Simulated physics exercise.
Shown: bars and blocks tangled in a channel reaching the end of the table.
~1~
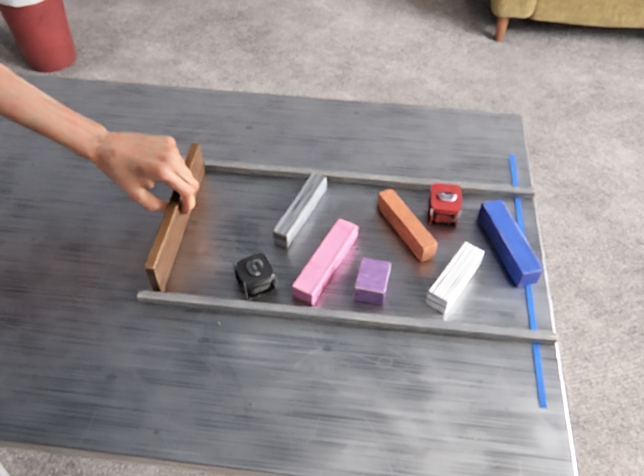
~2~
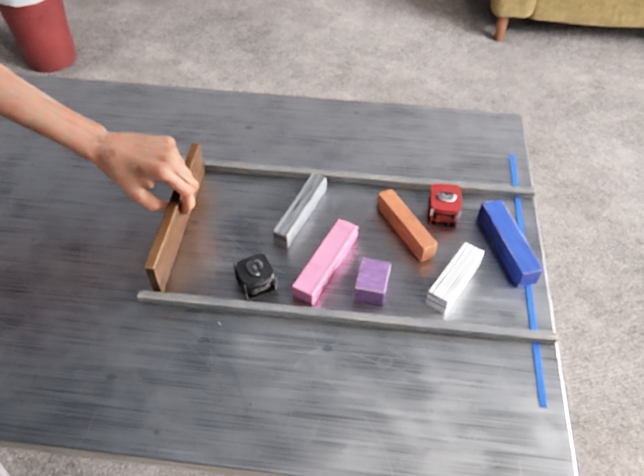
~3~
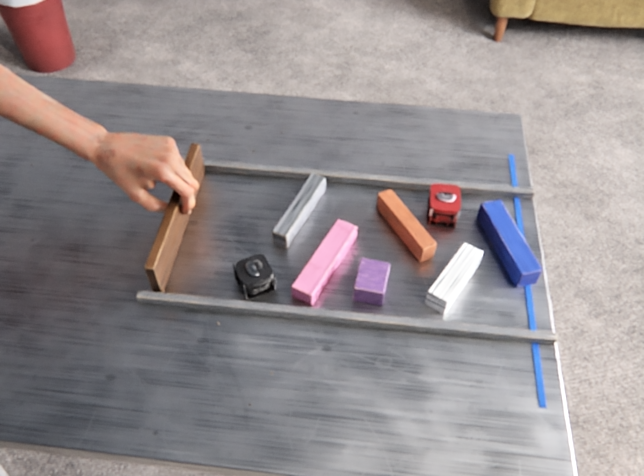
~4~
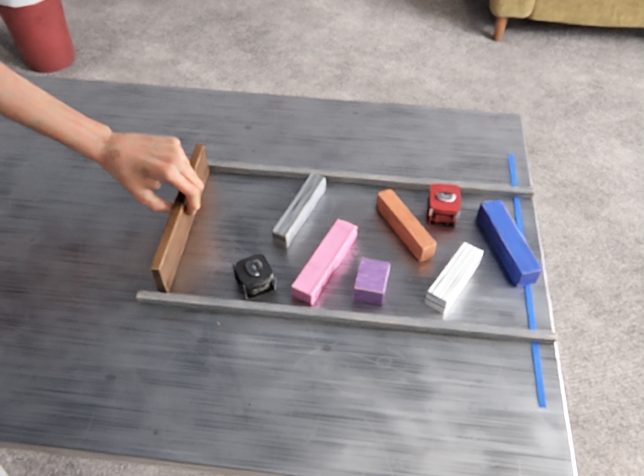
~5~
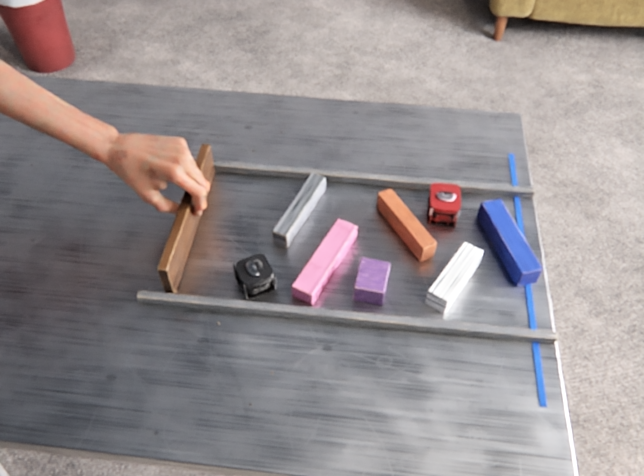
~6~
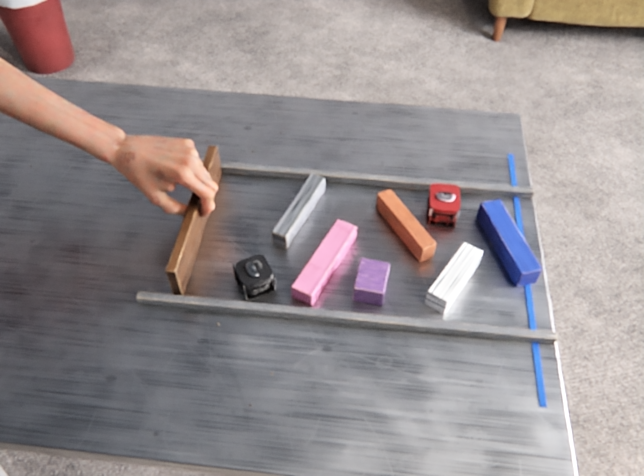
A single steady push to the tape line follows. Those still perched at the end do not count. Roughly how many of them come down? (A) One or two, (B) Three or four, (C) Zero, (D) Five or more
The answer is D.
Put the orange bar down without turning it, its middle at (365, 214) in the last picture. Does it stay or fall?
From that start it falls away.
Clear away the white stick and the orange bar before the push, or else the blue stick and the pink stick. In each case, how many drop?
The first try gives 4, the second gives 3.
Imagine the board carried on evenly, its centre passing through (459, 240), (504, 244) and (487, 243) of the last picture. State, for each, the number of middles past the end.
The numbers past the end are 2, 5 and 3.
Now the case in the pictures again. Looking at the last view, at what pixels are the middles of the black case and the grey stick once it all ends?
Answer: First (551, 312), after that (531, 230).
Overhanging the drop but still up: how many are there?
The tally is 1.
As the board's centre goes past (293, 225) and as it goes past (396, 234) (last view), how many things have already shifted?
One spot: 3. Other spot: 7.
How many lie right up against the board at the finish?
Result: 2 in all.
Early on, none off yet; blue stick at rest near (508, 242); white stick at rest near (454, 278); red case at rest near (443, 205).
A while later, none off yet; blue stick at rest near (508, 242); white stick travelled a little near (481, 282); red case moving near (448, 203).
Further along, one off so far; blue stick in the air near (556, 291); white stick on its side near (569, 313); red case travelled well along near (521, 205).
Finally, the number that fall off is five or more; lost, pink stick, purple block, orange bar, red case, white stick and blue stick.
